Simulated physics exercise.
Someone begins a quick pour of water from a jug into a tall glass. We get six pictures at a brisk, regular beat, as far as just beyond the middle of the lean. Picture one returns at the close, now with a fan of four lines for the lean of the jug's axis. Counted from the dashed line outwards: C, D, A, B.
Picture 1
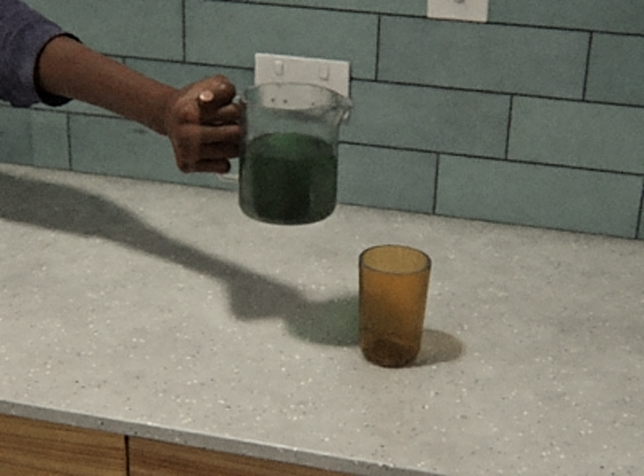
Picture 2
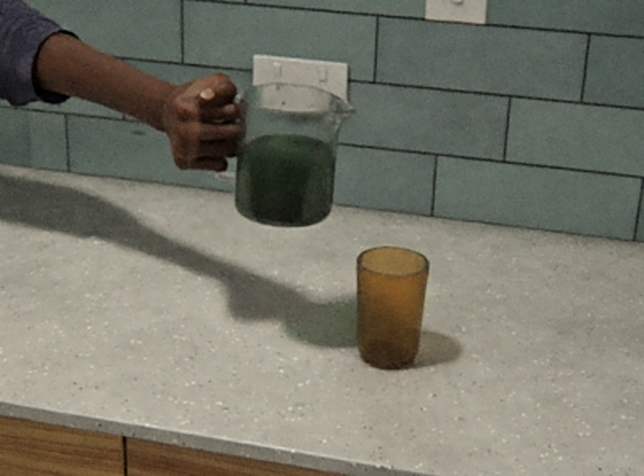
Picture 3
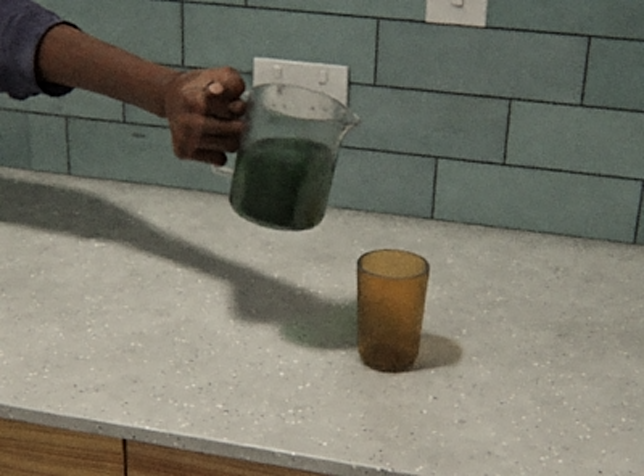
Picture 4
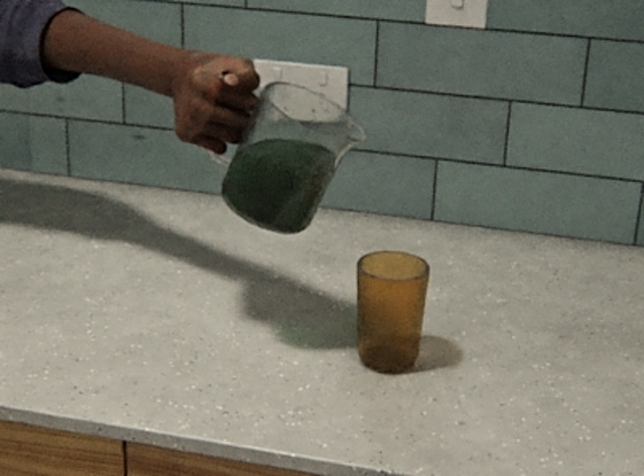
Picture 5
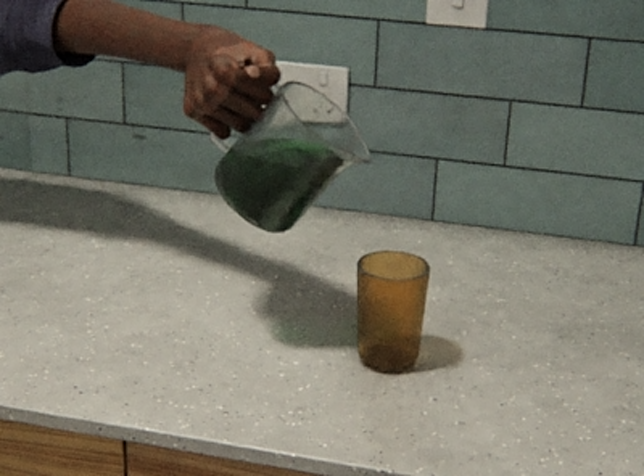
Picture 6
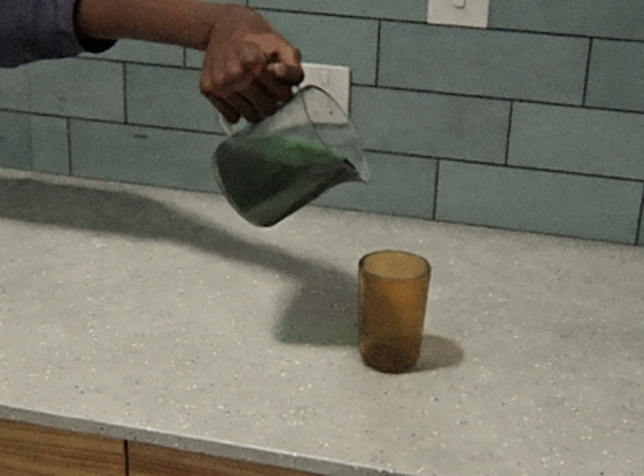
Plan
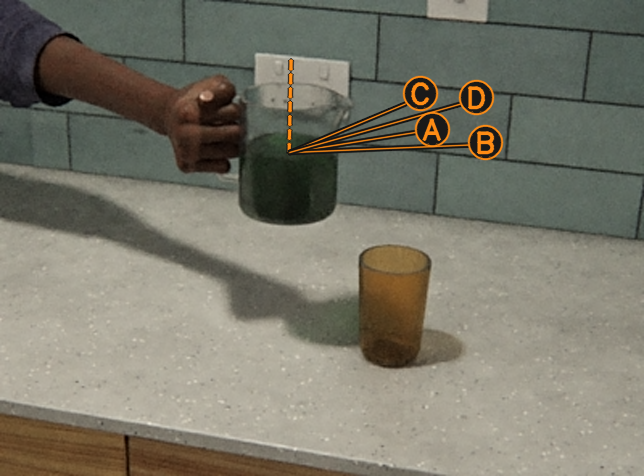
On a pale speckled countertop before green wall tiles, a dark-sleeved arm at the left holds a clear jug of dark green liquid above and left of an amber glass. The hand tilts the jug rightward, slightly at first, then steeply, and the liquid slants toward the lip while the glass stays put.
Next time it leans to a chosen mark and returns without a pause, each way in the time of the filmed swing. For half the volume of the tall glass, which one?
D is best.
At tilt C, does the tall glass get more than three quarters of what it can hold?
No, it does not.
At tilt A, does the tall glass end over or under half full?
Over half.
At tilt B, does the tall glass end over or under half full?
Over.
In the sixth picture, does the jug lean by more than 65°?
No.
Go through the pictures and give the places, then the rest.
Upright, lip at (352, 105); rim of the tall glass round (395, 259); nothing has left yet, in the first picture.
Tipped about 3°, lip at (353, 110); nothing has left yet, in the second picture.
Tipped about 10°, lip at (359, 122); nothing has left yet, in the third picture.
Tipped about 22°, lip at (366, 140); nothing has left yet, in the fourth picture.
Tipped about 36°, lip at (369, 160); nothing has left yet, in the fifth picture.
Tipped about 52°, lip at (368, 181); nothing has left yet, in the sixth picture.
In orange, A at (415, 132); B at (468, 145); C at (405, 103); D at (460, 104).
Choosing A, the tall glass ends with about 70 % of what it can hold.
Choosing B, the tall glass ends with about 82 % of what it can hold; 7 % of the water is spilt.
Choosing C, the tall glass ends with about 33 % of what it can hold.
Choosing D, the tall glass ends with about 52 % of what it can hold.
